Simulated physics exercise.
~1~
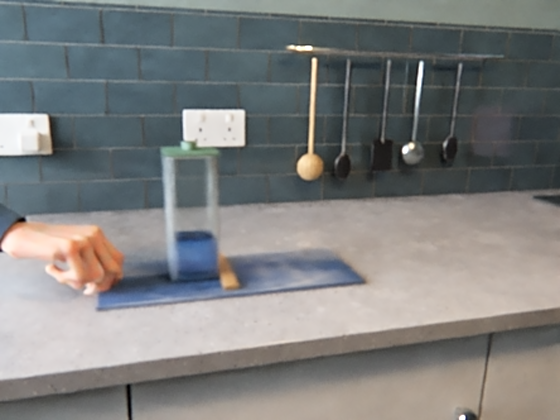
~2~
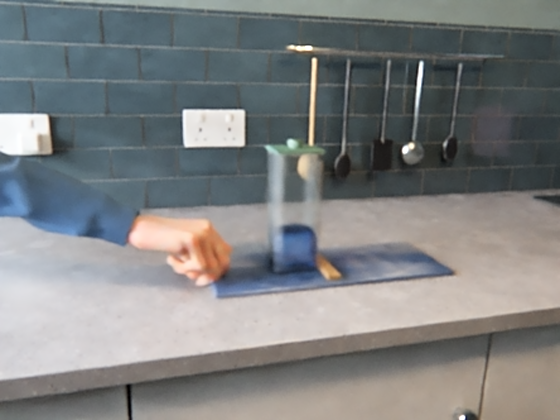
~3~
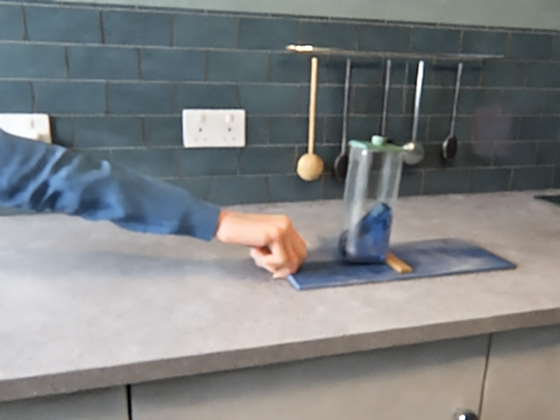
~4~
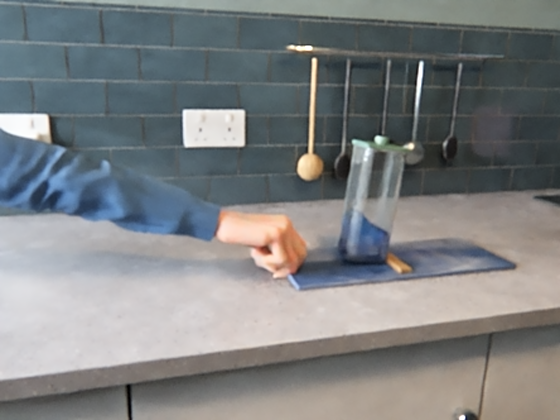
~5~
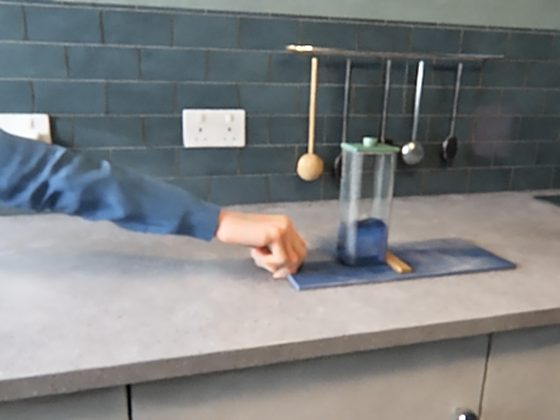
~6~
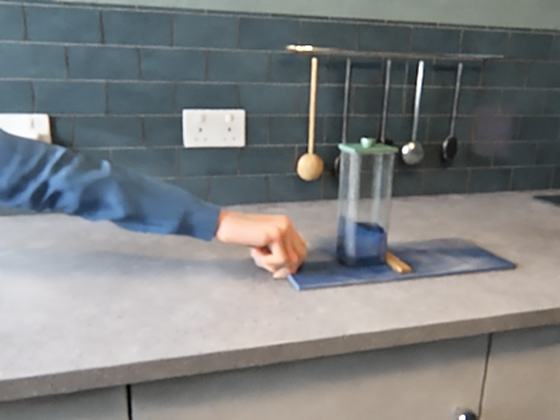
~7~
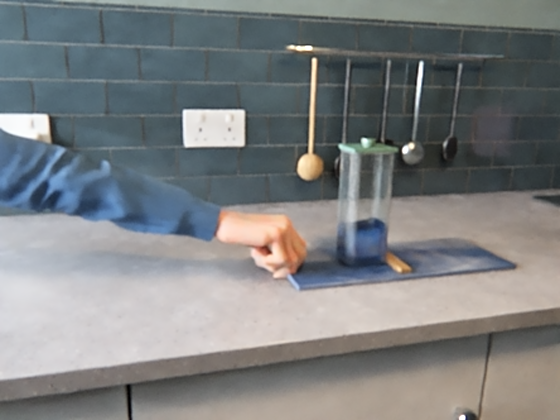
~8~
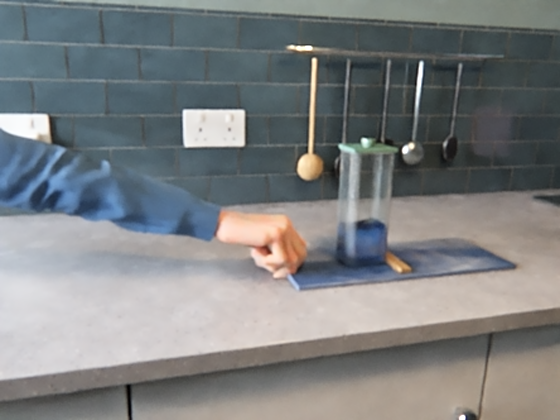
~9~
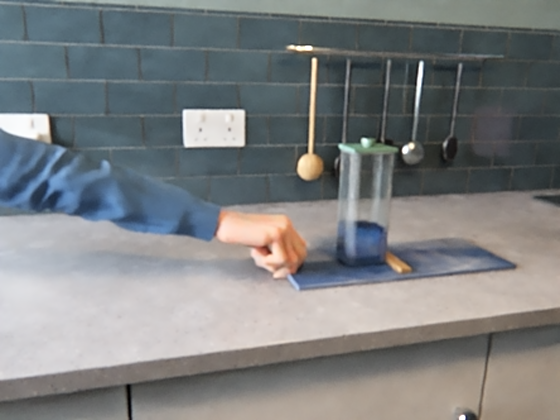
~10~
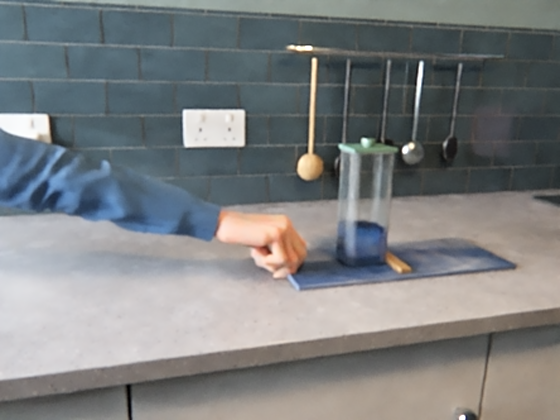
A hand slides a blue board right; the clear canister on it tips, then settles upright.
